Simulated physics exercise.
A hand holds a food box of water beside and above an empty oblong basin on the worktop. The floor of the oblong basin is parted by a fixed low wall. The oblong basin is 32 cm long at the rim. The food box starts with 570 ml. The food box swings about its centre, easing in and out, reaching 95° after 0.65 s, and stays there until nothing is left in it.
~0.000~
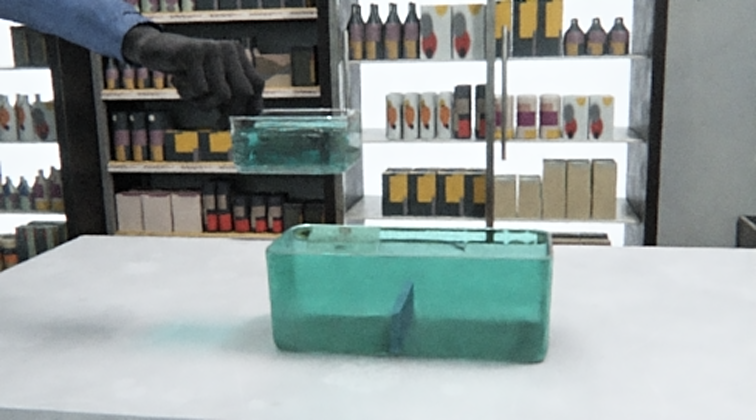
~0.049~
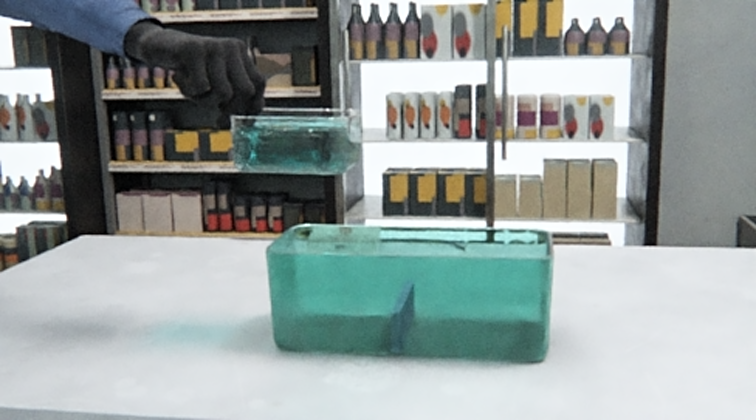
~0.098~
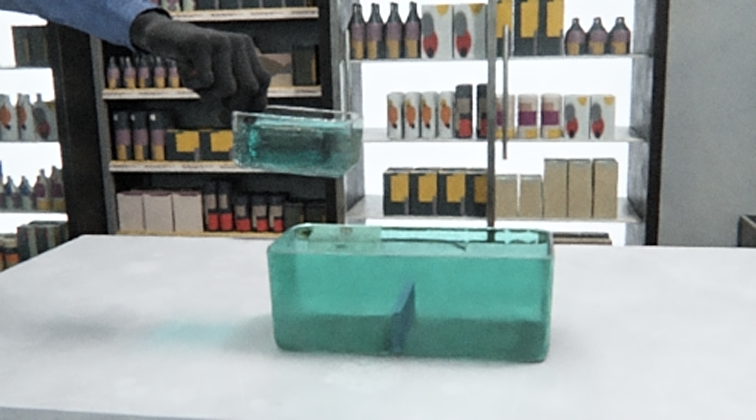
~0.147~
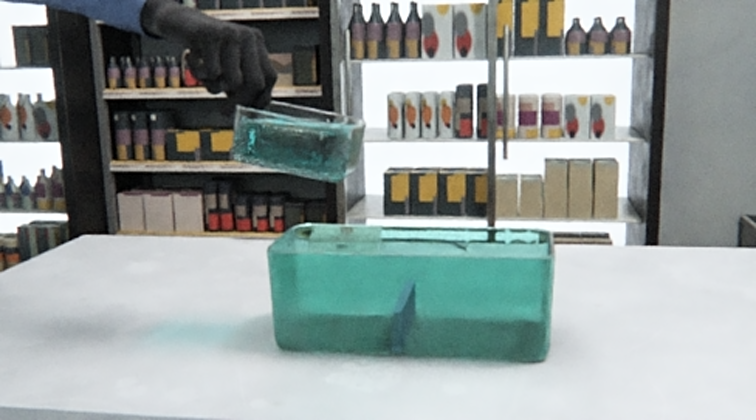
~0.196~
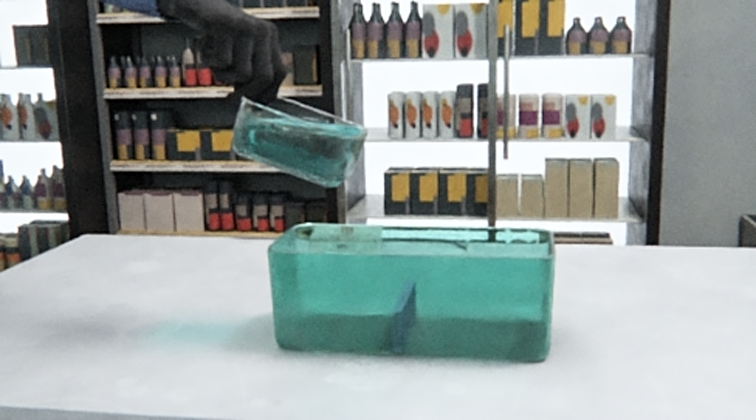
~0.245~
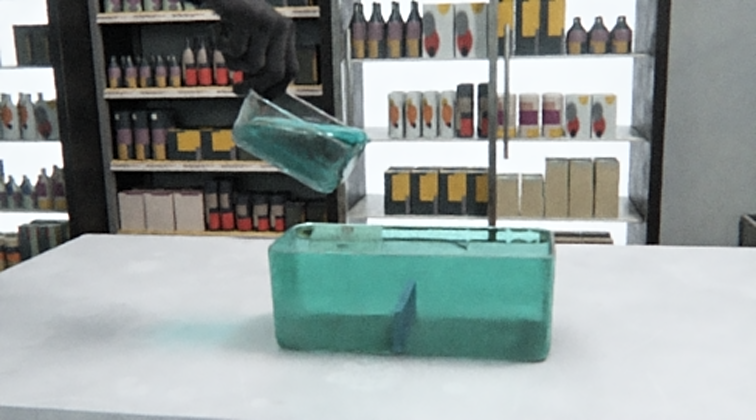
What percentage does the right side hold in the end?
About 55 per cent.
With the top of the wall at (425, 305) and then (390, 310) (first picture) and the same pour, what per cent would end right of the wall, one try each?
In turn about 25 and 65 per cent.
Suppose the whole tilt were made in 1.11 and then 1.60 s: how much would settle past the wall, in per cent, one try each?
In turn about 65 and 65 per cent.
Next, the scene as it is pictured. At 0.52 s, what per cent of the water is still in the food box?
About 22 per cent.
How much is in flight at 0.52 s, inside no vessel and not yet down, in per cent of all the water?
About 40 per cent.
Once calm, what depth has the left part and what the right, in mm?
Some 14 mm on the left and 14 mm on the right.
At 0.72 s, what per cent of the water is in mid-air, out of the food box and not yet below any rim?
Near 4 in a hundred.
After 0.52 s the tilt is 85° and 22 per cent is still to pour, 9 is left of the wall and 29 right of it.
After 0.72 s the tilt is 95° and 7 per cent is still to pour, 32 is left of the wall and 56 right of it.
After 0.92 s the tilt is 95° and 2 per cent is still to pour, 40 is left of the wall and 54 right of it.
After 1.15 s the tilt is 95° and 0 per cent is still to pour, 42 is left of the wall and 55 right of it.
In the end 43 per cent lies left of the wall, 55 right of it and 2 outside.
